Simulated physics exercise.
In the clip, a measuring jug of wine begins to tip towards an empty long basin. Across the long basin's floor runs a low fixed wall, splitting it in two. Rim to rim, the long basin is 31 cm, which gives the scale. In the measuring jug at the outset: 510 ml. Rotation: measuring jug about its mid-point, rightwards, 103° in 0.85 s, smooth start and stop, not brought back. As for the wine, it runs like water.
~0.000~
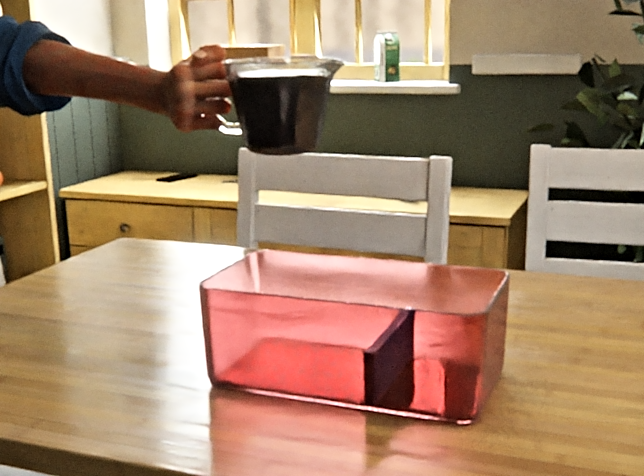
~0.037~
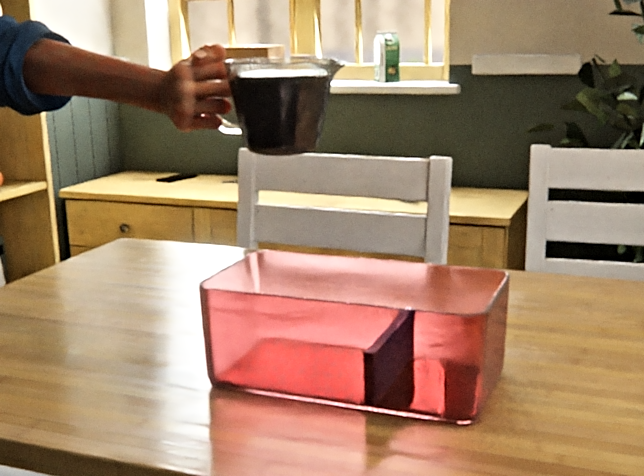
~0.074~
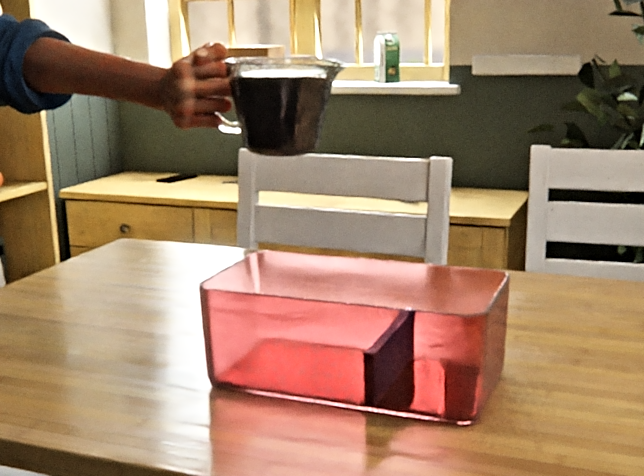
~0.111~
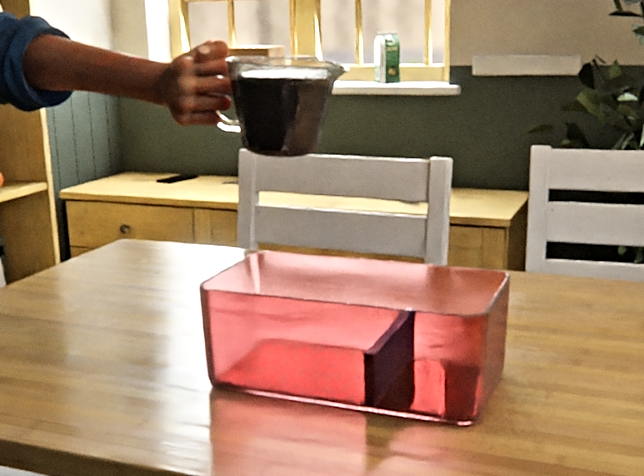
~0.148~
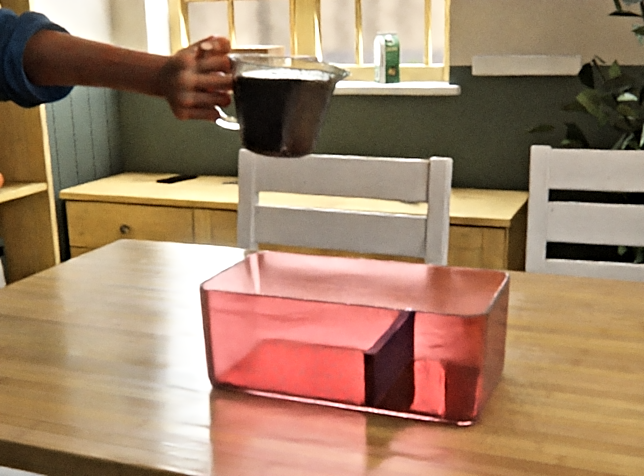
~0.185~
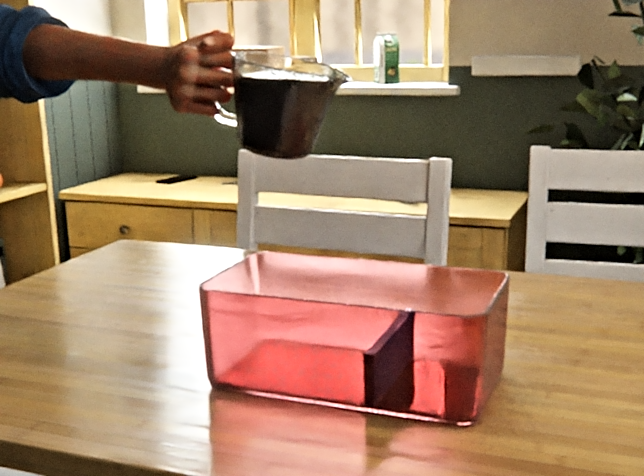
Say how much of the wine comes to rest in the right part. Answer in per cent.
About 64 per cent comes to rest there.
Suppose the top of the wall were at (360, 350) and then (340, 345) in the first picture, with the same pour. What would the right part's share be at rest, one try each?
In order, 85 and 90 per cent.
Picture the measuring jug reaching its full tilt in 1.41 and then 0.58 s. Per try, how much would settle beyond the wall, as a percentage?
About 75 %, then about 50 %.
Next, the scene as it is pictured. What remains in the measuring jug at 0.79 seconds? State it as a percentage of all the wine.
I'd estimate some 9 per cent.
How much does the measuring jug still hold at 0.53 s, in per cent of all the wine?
Around 62 in a hundred.
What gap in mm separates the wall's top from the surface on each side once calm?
Left about 52 mm, right about 38 mm.
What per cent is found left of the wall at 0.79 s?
The left part holds close to 12 per cent.
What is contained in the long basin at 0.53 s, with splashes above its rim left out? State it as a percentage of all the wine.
Around 6 percent.
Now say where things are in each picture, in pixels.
In the first picture, tilt 0°; pouring edge (345, 62); surface from (238, 75) to (331, 75); the long basin's rim runs from (227, 269) to (498, 294); the wall's top is at (391, 330).
In the second picture, tilt 0°; pouring edge (345, 63); surface from (239, 75) to (331, 76).
In the third picture, tilt 2°; pouring edge (346, 66); surface from (239, 74) to (332, 77).
In the fourth picture, tilt 4°; pouring edge (348, 69); surface from (241, 74) to (333, 78).
In the fifth picture, tilt 8°; pouring edge (350, 74); surface from (243, 75) to (335, 79).
In the sixth picture, tilt 12°; pouring edge (351, 80); surface from (244, 76) to (337, 80).
Then, 0.53 s in, the tilt is 72° and 62 per cent is still to pour, 0 is left of the wall and 6 right of it.
Then, 0.79 s in, the tilt is 102° and 9 per cent is still to pour, 11 is left of the wall and 59 right of it.
Then, 1.06 s in, the tilt is 103° and 0 per cent is still to pour, 34 is left of the wall and 63 right of it.
Then, 1.35 s in, the tilt is 103° and 0 per cent is still to pour, 34 is left of the wall and 63 right of it.
Finally, 34 per cent lies left of the wall, 64 right of it and 3 outside.
